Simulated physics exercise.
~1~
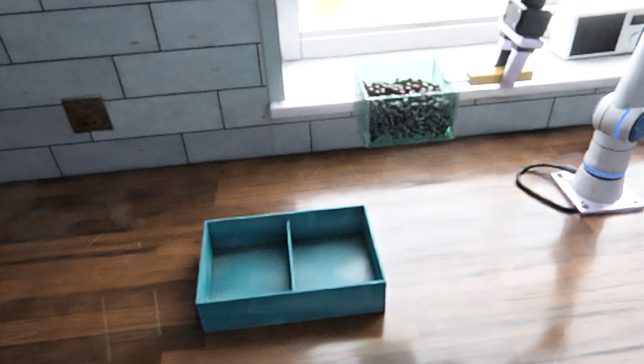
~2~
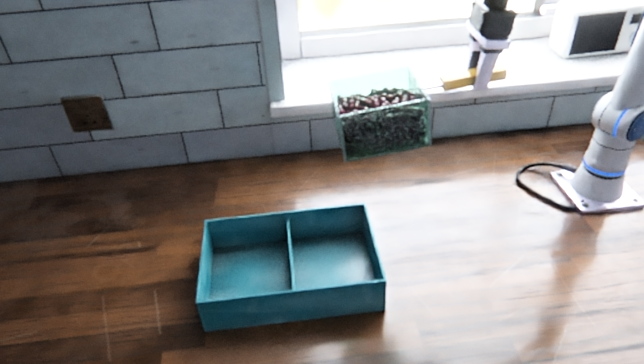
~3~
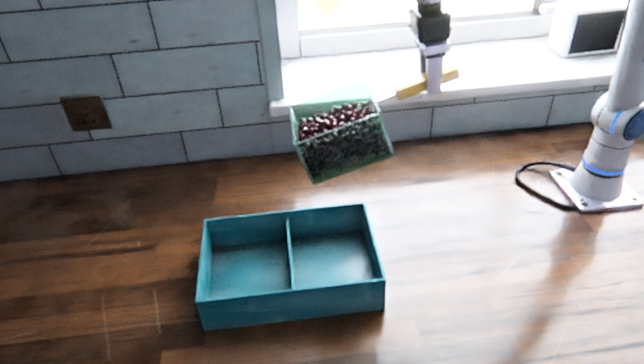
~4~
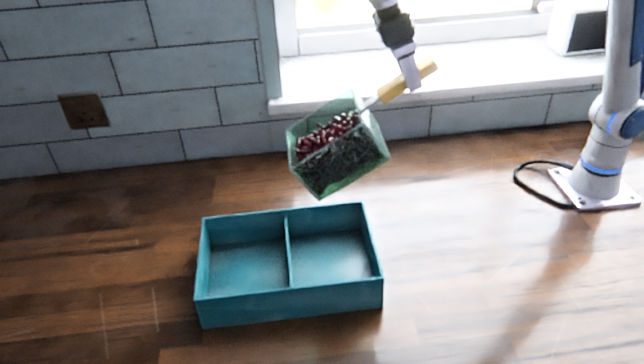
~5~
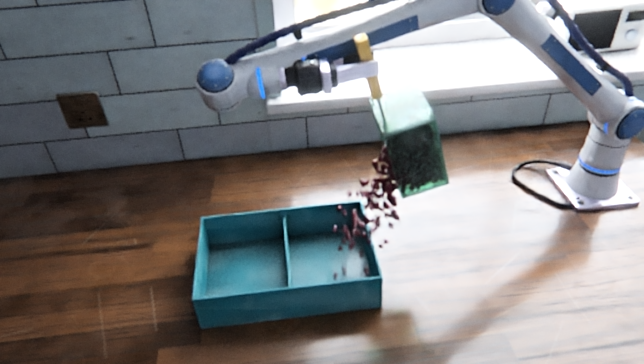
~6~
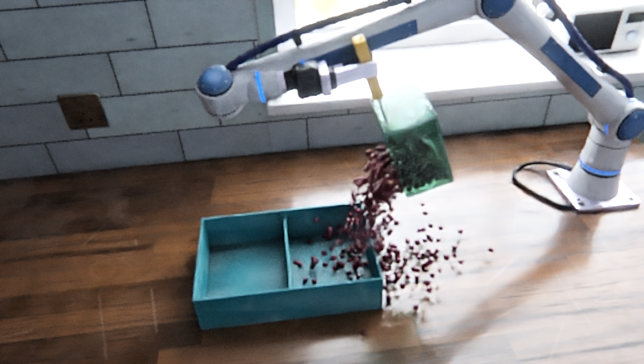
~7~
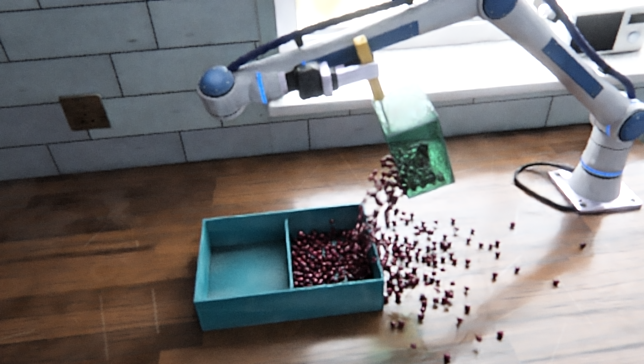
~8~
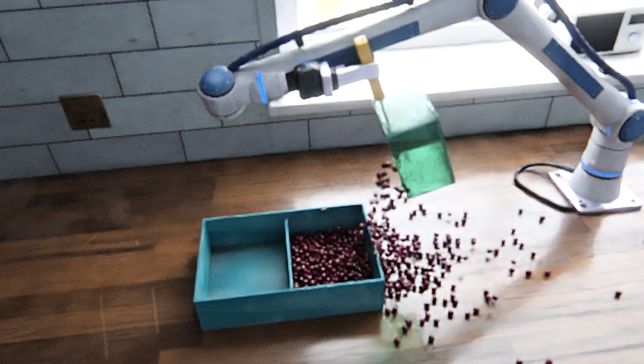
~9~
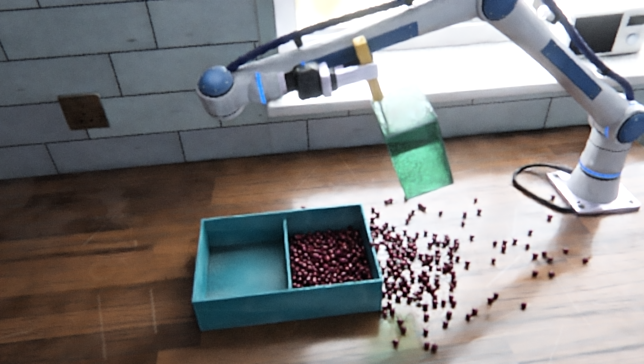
On a wooden counter, a robot arm tips dark red beads from a green box, filling a teal crate's right compartment and scattering many.
